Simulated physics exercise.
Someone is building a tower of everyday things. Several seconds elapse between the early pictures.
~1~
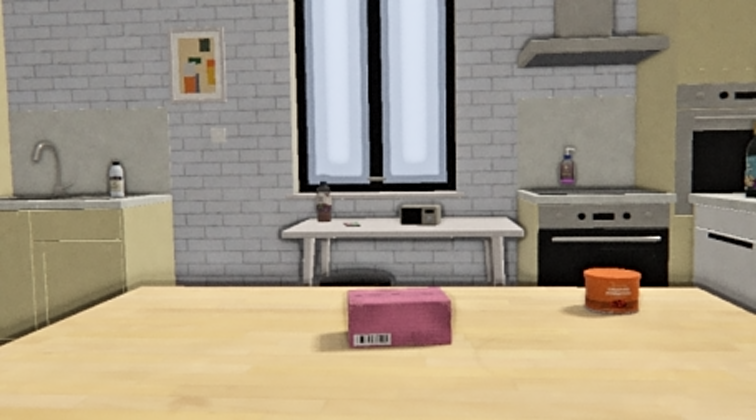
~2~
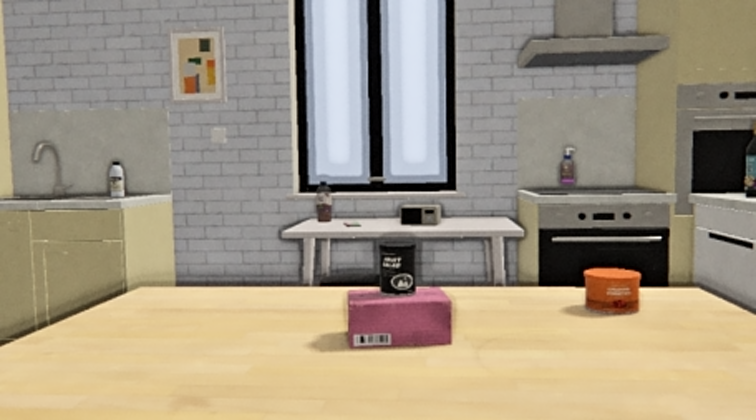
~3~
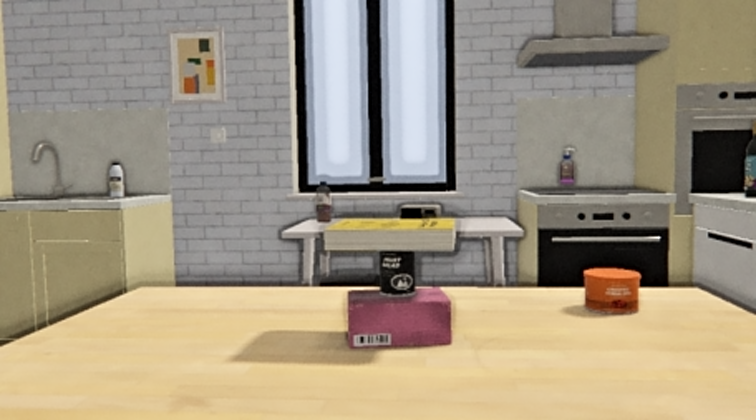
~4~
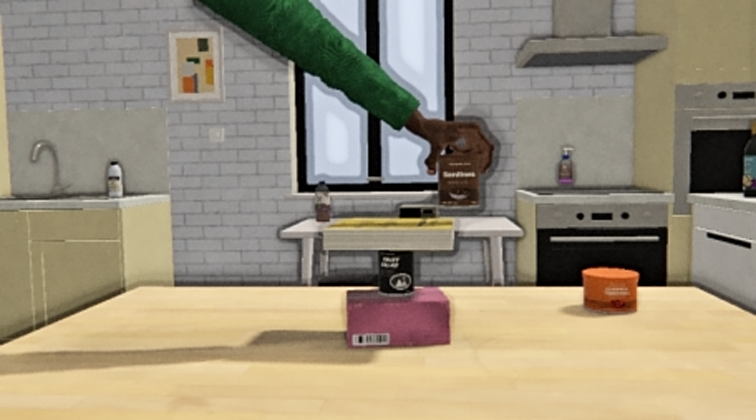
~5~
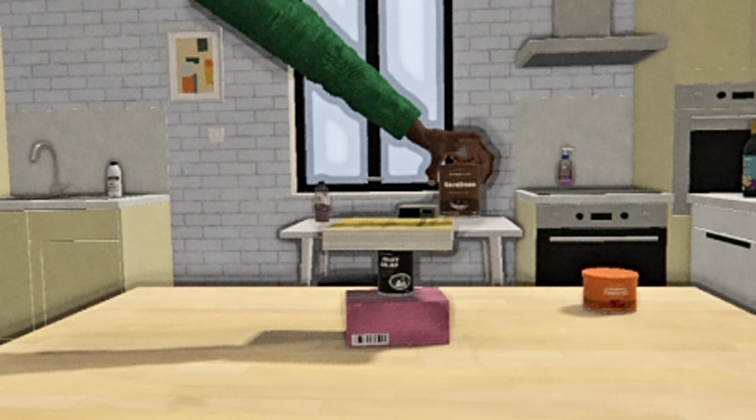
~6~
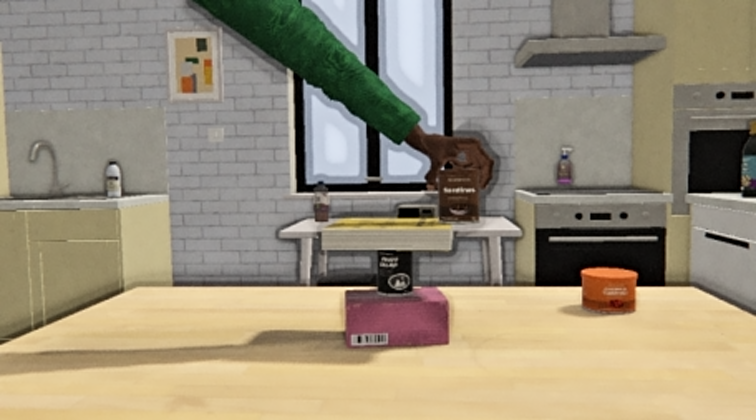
Tower of pink box, black can and yellow-topped slab growing on a table, then a green-sleeved arm lowering a brown package onto it.
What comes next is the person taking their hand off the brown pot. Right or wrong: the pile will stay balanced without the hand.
Wrong.
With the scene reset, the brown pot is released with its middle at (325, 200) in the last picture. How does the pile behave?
Outcome: The pile is knocked down.
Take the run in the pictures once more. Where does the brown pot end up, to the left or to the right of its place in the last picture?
Rightward.
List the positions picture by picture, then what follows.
The last thing is not in view yet; pink box (397, 316), in the first picture.
The last thing is not in view yet; orange tub (612, 291), in the second picture.
The last thing is not in view yet; pink box (397, 316), in the third picture.
On its way; brown pot (459, 181); orange tub (610, 291), in the fourth picture.
On its way; brown pot (459, 191); pink box (396, 316), in the fifth picture.
In place under the hand; brown pot (459, 196); orange tub (609, 291), in the sixth picture.
Then, 0.30 s later than the last frame, brown pot now fallen.
Then, 0.40 s later than the last frame, things are still on the move.
Then, 0.50 s later than the last frame, as before.
Then, 1.90 s later than the last frame, nothing new.
When it is over, fallen, brown pot; the other 4 as before. End places, in pixels of the last picture, brown pot near (499, 317). The pile loses its balance.
